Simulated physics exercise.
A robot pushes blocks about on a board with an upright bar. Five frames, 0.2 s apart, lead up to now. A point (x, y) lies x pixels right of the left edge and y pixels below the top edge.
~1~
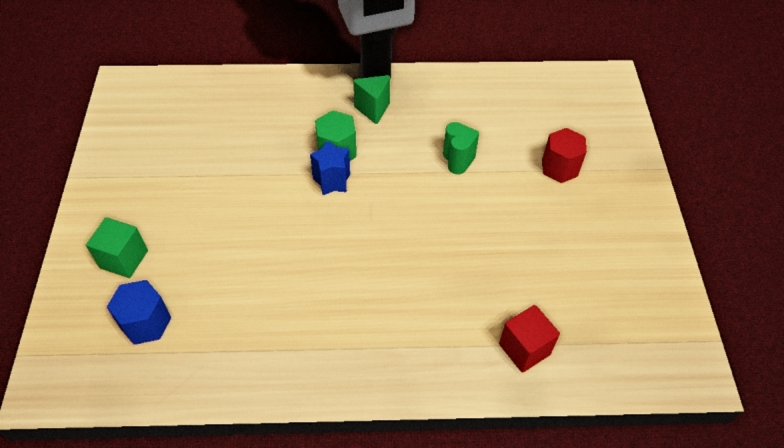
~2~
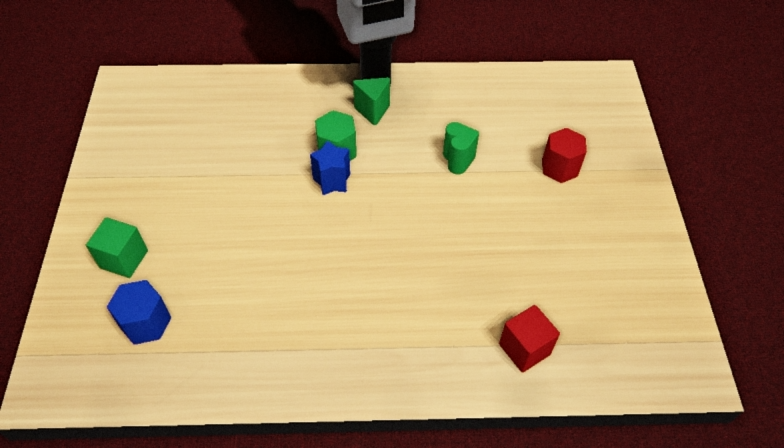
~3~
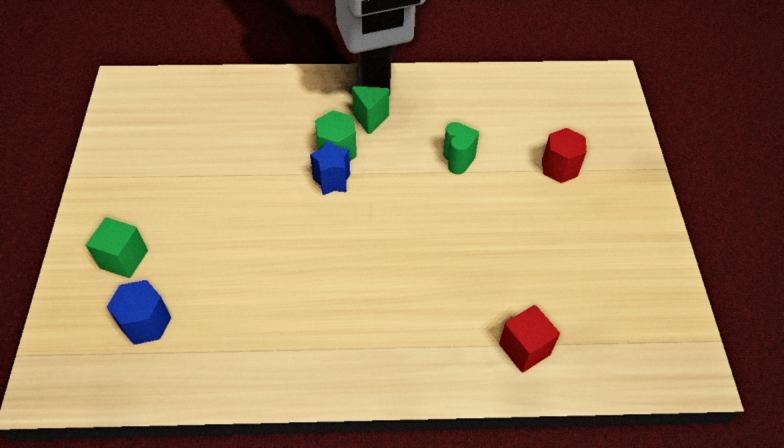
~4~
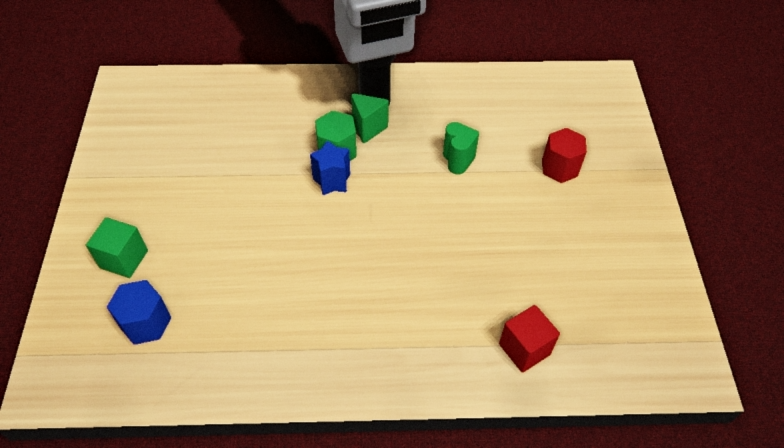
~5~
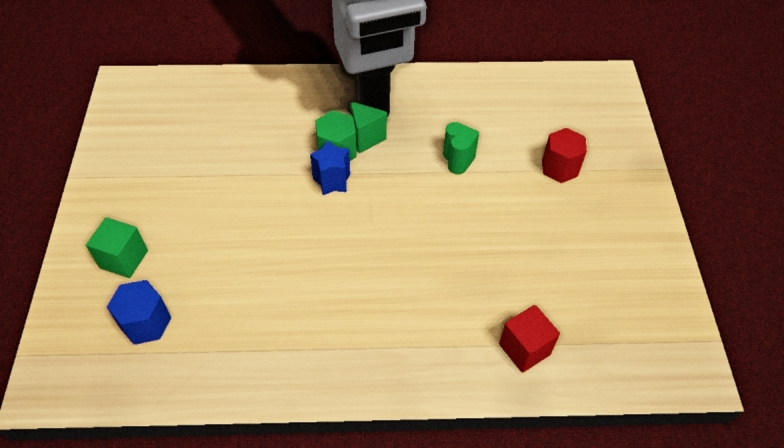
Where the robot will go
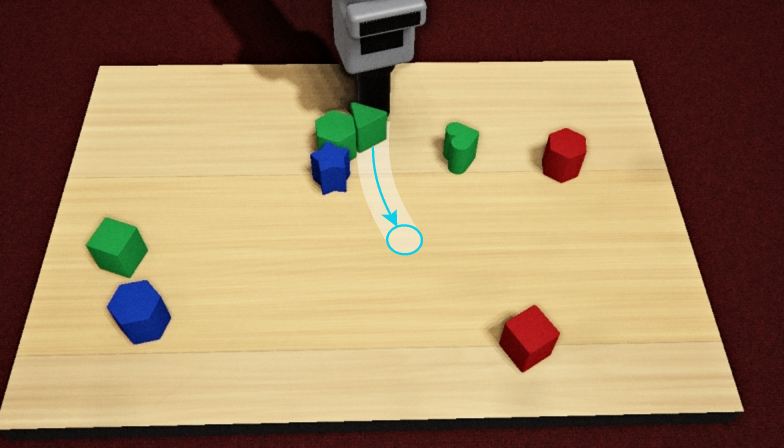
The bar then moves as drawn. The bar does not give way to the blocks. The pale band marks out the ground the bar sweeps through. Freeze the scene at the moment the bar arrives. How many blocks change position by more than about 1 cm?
It should be one.
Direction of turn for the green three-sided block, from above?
Spins clockwise.
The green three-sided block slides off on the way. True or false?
My answer: True.
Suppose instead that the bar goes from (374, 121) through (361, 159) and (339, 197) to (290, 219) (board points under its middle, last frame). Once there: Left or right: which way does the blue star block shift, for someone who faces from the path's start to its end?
It gets pushed right.
The drawn path runs from (374, 121) over (373, 159) and (383, 199) to (405, 240).
On the path given first. One third of the way, bar at (373, 151); green hexagon at (330, 128); green three-sided block at (360, 154), turned 20° clockwise.
Two thirds of the way, bar at (384, 192); green hexagon at (330, 128); green three-sided block at (354, 180), turned 45° clockwise.
At the end, bar at (405, 232); blue star block not moved; green hexagon at (330, 128); green three-sided block at (354, 180), turned 50° clockwise.
